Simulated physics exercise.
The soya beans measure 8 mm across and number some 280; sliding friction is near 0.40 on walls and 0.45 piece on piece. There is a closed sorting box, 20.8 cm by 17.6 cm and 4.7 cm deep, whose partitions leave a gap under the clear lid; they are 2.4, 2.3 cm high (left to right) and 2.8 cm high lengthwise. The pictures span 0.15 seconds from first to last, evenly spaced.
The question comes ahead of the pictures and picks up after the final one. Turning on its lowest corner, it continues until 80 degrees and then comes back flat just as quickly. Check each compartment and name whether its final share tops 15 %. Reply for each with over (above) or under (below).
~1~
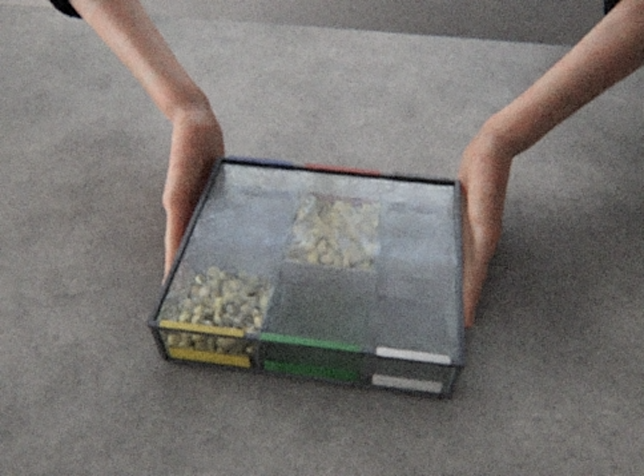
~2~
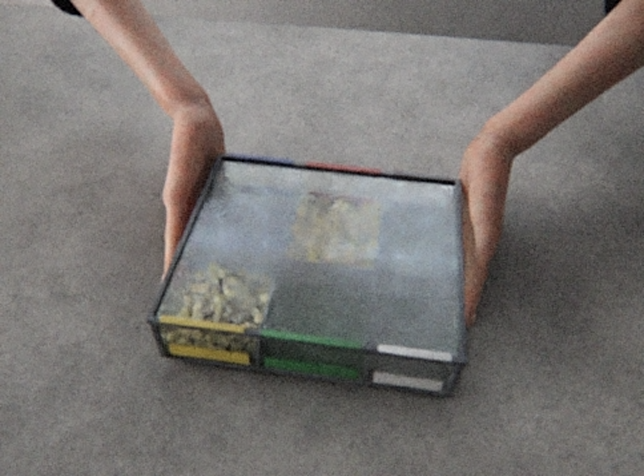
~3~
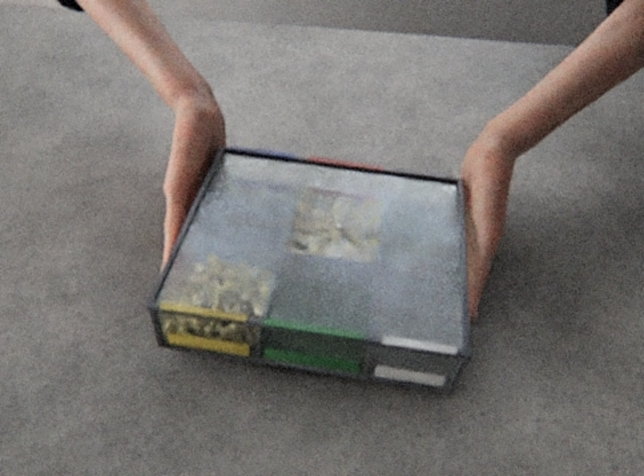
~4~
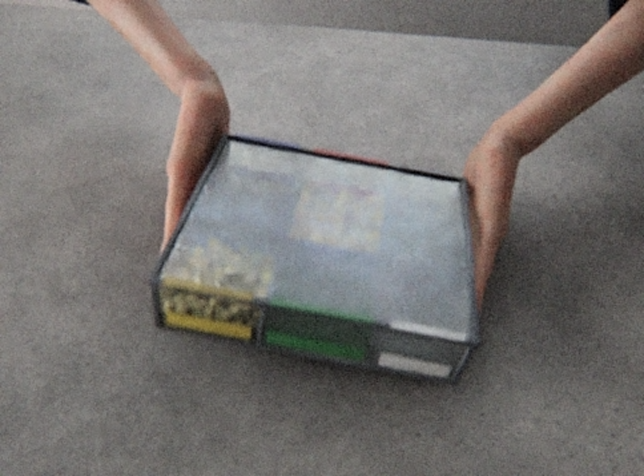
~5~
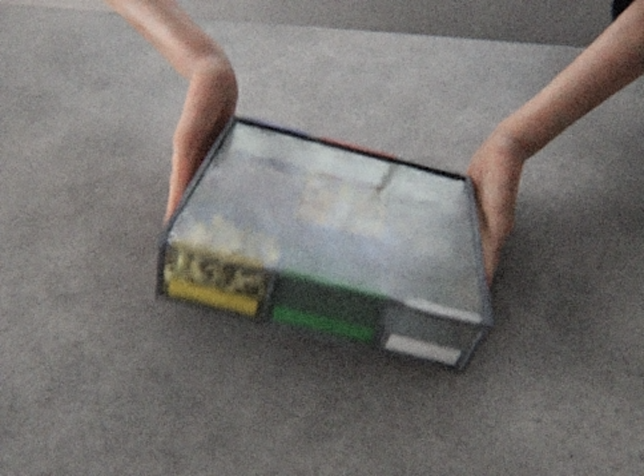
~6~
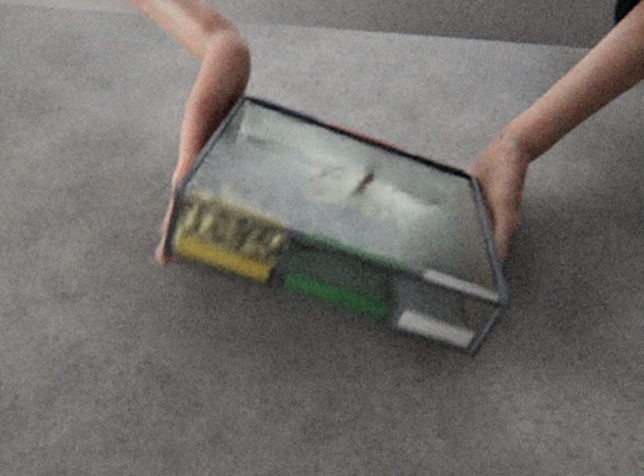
Red compartment - over, blue compartment - under, green compartment - under, yellow compartment - under, white compartment - under, black compartment - over.
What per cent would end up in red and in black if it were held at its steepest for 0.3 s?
Red 50; black 45.
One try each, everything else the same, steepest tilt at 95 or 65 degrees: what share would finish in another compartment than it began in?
Roughly 65 percent, then roughly 50 percent.
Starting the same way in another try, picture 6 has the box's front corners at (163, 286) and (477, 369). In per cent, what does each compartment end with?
Final shares: Red 20%, blue 0%, green 10%, yellow 10%, white 30%, black 35%.
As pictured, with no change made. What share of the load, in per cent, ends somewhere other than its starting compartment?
Result: Roughly 45 %.
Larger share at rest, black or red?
Red.
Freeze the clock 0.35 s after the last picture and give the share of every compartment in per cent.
In per cent: Red 60; blue 5; green 5; yellow 20; white 0; black 10.
Then, 0.35 s after the last picture, tilt 78 degrees; red 60 %, blue 5 %, green 5 %, yellow 20 %, black 10 %.
Then, 0.57 s after the last picture, tilt 32 degrees; red 60 %, yellow 5 %, black 30 %.
Then, 0.91 s after the last picture, tilt 0 degrees; red 60 %, yellow 5 %, black 30 %.
In the end, red 60 %, blue 0 %, green 0 %, yellow 5 %, white 0 %, black 30 %.
